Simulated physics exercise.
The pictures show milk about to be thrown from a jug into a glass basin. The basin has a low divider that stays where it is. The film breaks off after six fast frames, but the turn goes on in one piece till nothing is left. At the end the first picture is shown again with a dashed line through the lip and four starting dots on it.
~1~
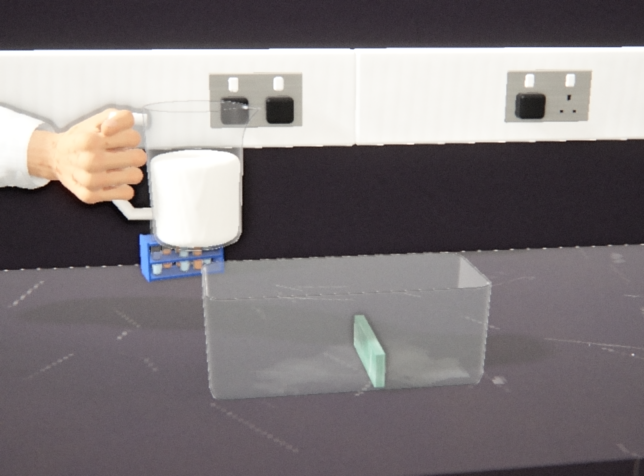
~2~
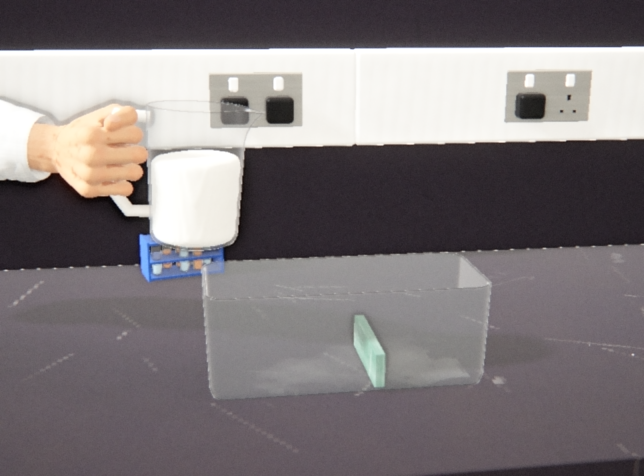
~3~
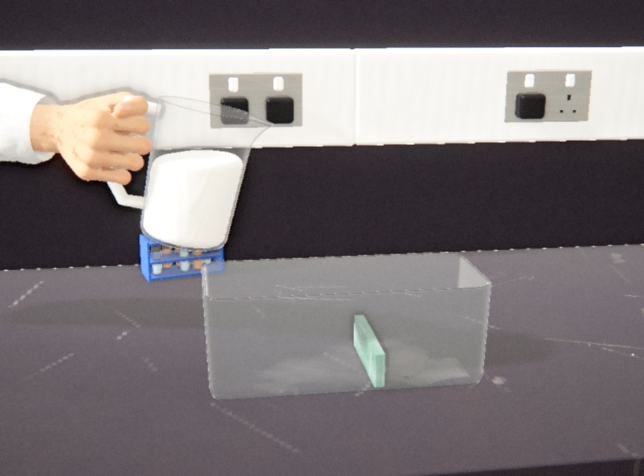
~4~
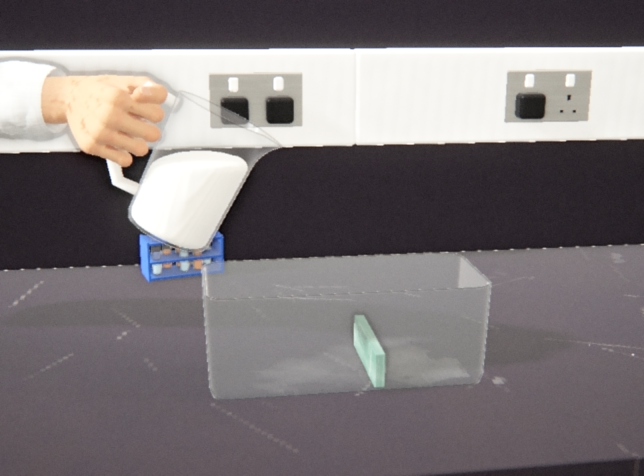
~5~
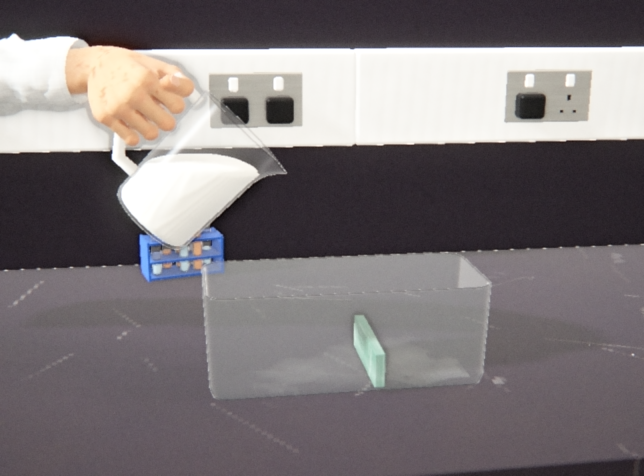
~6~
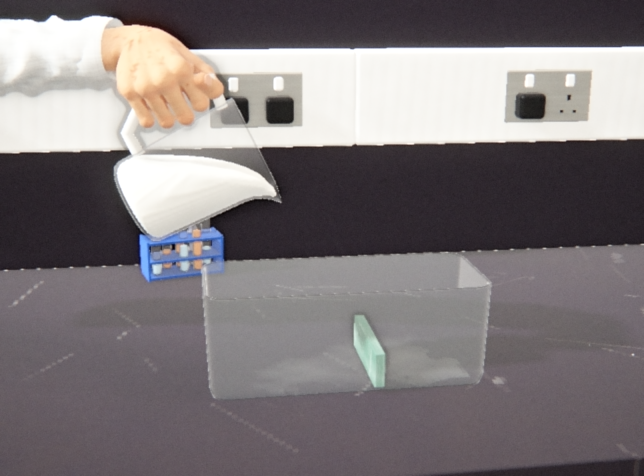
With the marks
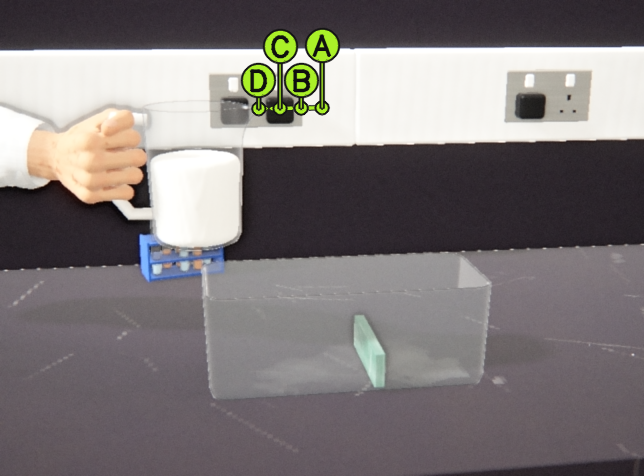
On a dark lab bench, a hand holds a clear jug of milk above and left of a glass basin containing a small green wall, then rises and tilts the jug progressively rightward, the milk sliding toward its lip.
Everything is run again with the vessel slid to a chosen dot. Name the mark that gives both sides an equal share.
A.
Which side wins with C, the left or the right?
More ends on the left.
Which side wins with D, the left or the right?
The left one.
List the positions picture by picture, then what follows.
In the first frame, upright, lip at (259, 108); basin from (210, 398) to (481, 381); top of the wall at (369, 333); nothing has left yet.
In the second frame, tipped about 3°, lip at (262, 112); nothing has left yet.
In the third frame, tipped about 13°, lip at (271, 124); nothing has left yet.
In the fourth frame, tipped about 27°, lip at (281, 144); nothing has left yet.
In the fifth frame, tipped about 45°, lip at (285, 171); nothing has left yet.
In the sixth frame, tipped about 64°, lip at (281, 200); nothing has left yet.
On the marked copy, A at (322, 107); B at (301, 108); C at (280, 108); D at (258, 108).
With A, about 52 % ends left of the wall and 47 % right of it.
With B, about 83 % ends left of the wall and 9 % right of it; 8 % is lost outside.
With C, about 90 % ends left of the wall and 5 % right of it; 5 % is lost outside.
With D, about 87 % ends left of the wall and 9 % right of it; 4 % is lost outside.
